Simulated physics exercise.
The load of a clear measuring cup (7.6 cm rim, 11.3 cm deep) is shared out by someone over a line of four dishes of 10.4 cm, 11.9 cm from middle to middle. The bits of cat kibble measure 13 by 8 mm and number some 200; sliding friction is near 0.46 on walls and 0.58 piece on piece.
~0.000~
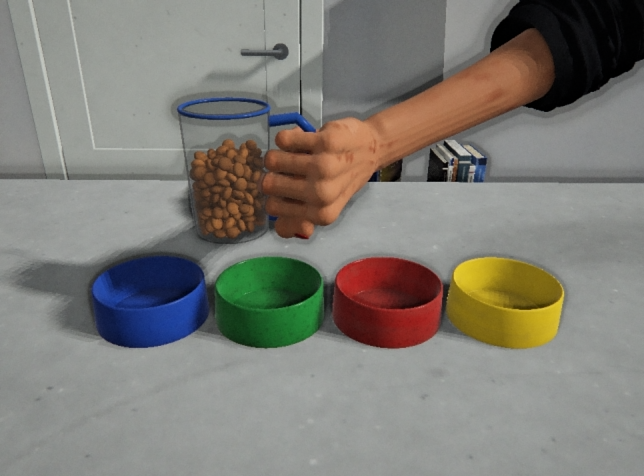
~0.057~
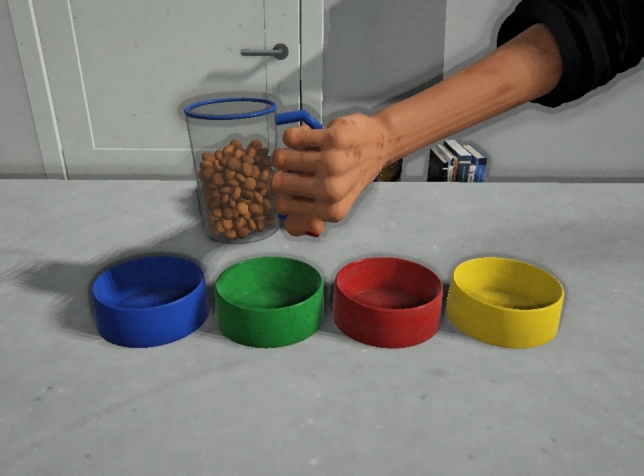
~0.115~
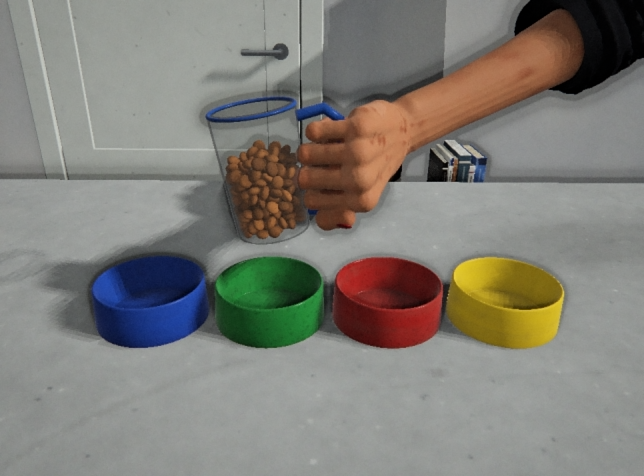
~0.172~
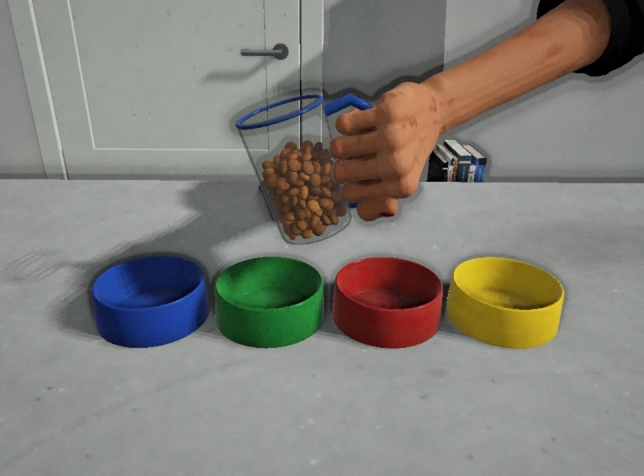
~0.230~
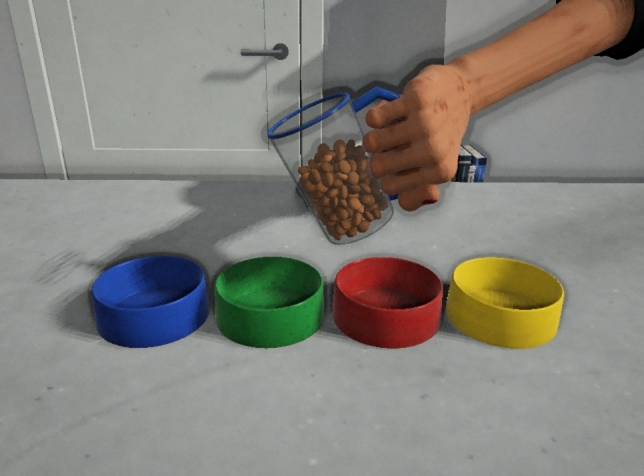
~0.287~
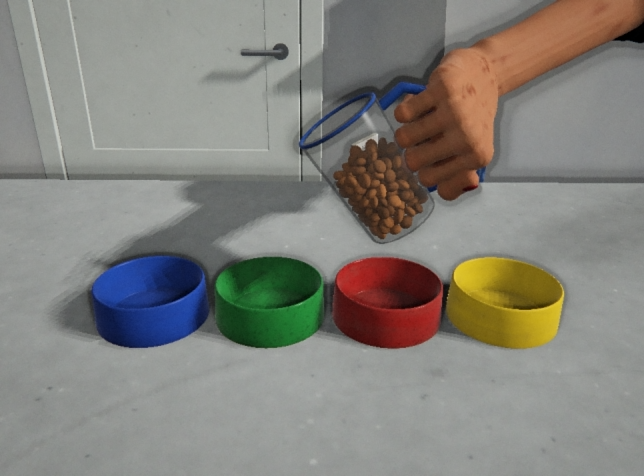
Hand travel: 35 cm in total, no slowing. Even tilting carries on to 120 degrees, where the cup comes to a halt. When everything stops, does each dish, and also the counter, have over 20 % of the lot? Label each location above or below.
Labels - red: Below, blue: Below, green: Below, yellow: Above, counter: Below.
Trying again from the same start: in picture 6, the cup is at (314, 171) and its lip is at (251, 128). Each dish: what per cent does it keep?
Per cent kept: Red 0, blue 0, green 0, yellow 100.
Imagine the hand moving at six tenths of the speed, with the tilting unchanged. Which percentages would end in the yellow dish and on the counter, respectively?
Shares - yellow 90, counter 0.
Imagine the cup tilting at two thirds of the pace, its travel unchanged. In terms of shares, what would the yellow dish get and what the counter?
Yellow 100, counter 0.
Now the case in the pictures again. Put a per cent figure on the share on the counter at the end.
Near 0 percent, roughly speaking.
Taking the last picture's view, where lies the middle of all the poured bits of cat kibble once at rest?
Centre at rest, approx.: (508, 298) px.
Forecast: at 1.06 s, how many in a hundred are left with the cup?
55 %.
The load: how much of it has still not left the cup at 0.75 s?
Around 100 per cent of the load.
After 0.57 s, tilt 78 degrees; cup holds 100 %.
After 0.75 s, tilt 105 degrees; cup holds 100 %.
Then, at 1.06 s, tilt 120 degrees; cup holds 55 %, yellow 35 %.
At rest (1.9 s), red 0 %, blue 0 %, green 0 %, yellow 100 %, counter 0 %.
